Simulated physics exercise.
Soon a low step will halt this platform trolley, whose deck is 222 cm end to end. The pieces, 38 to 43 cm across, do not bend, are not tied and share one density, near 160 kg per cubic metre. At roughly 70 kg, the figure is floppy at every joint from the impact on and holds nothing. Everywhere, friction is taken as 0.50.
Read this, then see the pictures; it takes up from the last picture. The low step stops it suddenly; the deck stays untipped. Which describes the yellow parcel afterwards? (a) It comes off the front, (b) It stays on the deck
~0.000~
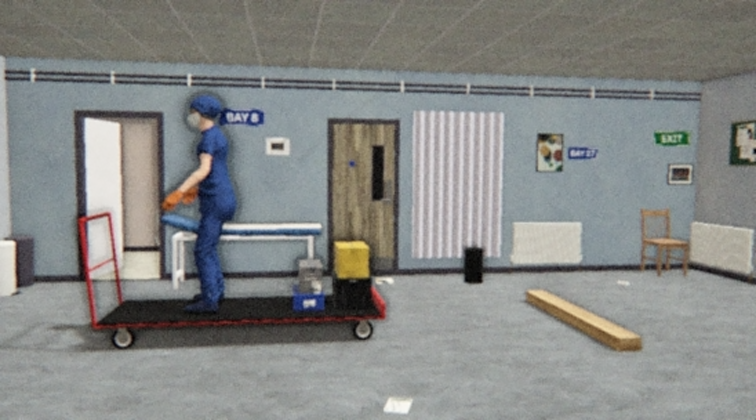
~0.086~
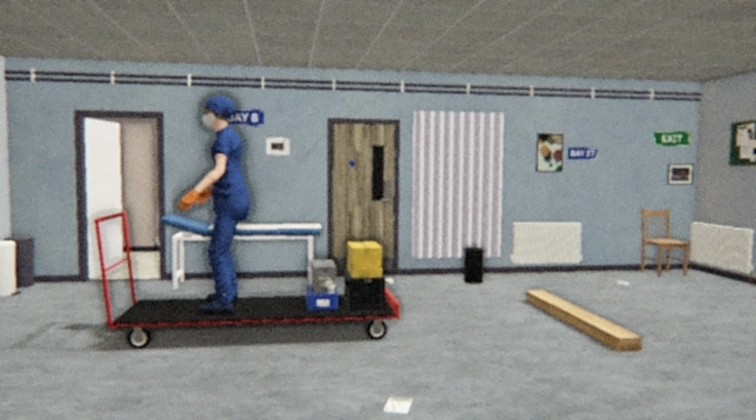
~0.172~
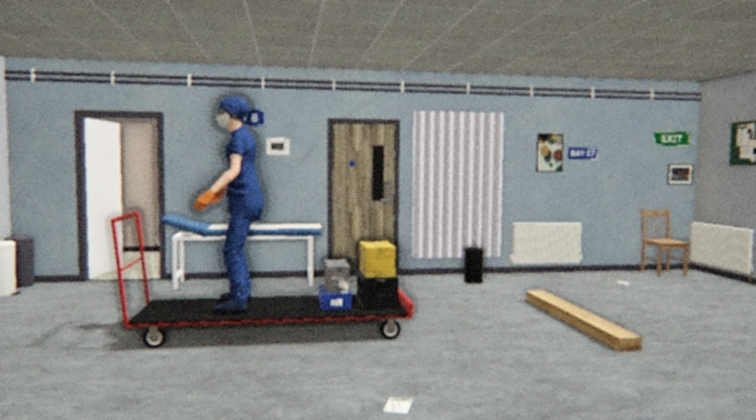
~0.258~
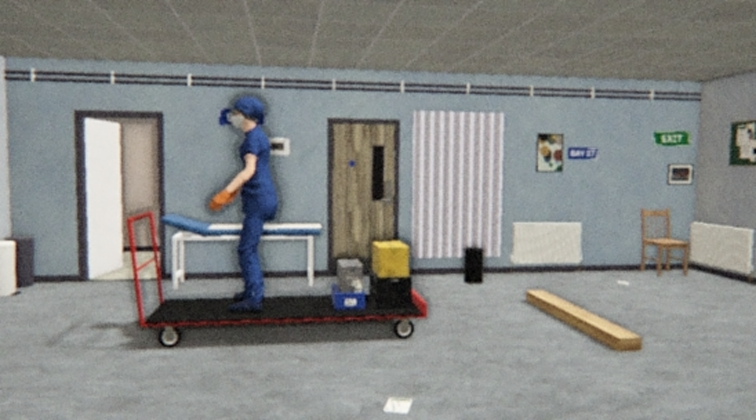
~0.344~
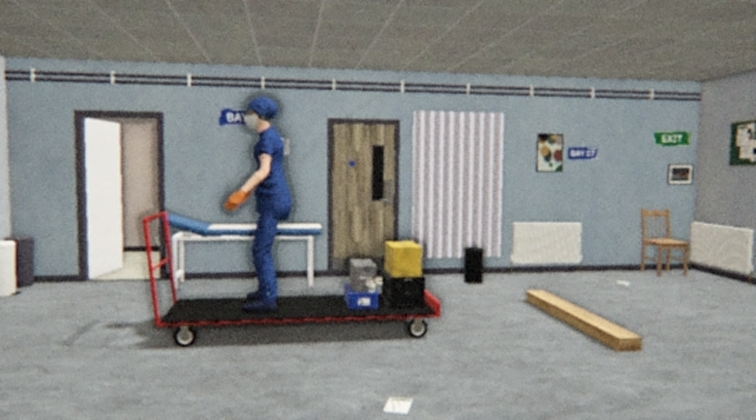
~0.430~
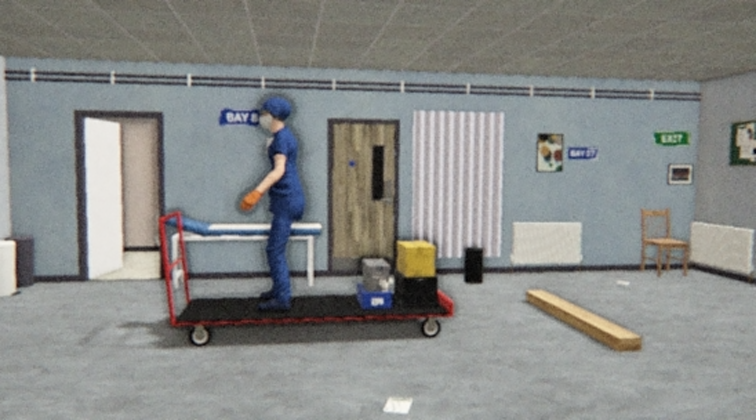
(a) It comes off the front.
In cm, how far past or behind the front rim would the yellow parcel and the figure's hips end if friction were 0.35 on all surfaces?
Rest positions: Yellow at 60 cm past the rim; hips at 90 cm behind the rim.
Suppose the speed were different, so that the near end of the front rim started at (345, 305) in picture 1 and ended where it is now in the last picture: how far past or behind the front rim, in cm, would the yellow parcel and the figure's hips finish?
With that change, yellow would rest 90 cm beyond the front rim and the hips 20 cm back from it.
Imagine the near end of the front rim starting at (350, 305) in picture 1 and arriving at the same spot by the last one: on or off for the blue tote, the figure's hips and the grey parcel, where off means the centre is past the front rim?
Then the blue one is still in place, the hips are still in place and the grey one is still in place.
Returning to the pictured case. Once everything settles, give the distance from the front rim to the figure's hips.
Roughly 80 cm behind the rim.
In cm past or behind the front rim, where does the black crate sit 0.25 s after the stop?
Around 20 cm short of the front rim.
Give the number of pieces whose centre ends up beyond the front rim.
Total: 1.
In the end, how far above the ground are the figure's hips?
Roughly 35 cm.
After 1.39 s the deck stops.
After 1.64 s the yellow parcel is 4 cm behind the rim, tilted 5°, near (572, 256) in the last picture's view.
After 1.94 s the yellow parcel is 9 cm past the rim, tilted 60°, near (585, 263) in the last picture's view.
After 2.39 s the yellow parcel is 50 cm past the rim, tilted 165°, near (623, 304) in the last picture's view.
When all is still (3.5 s), past the rim, yellow parcel; behind it, blue tote, black crate, grey parcel and the figure's hips.
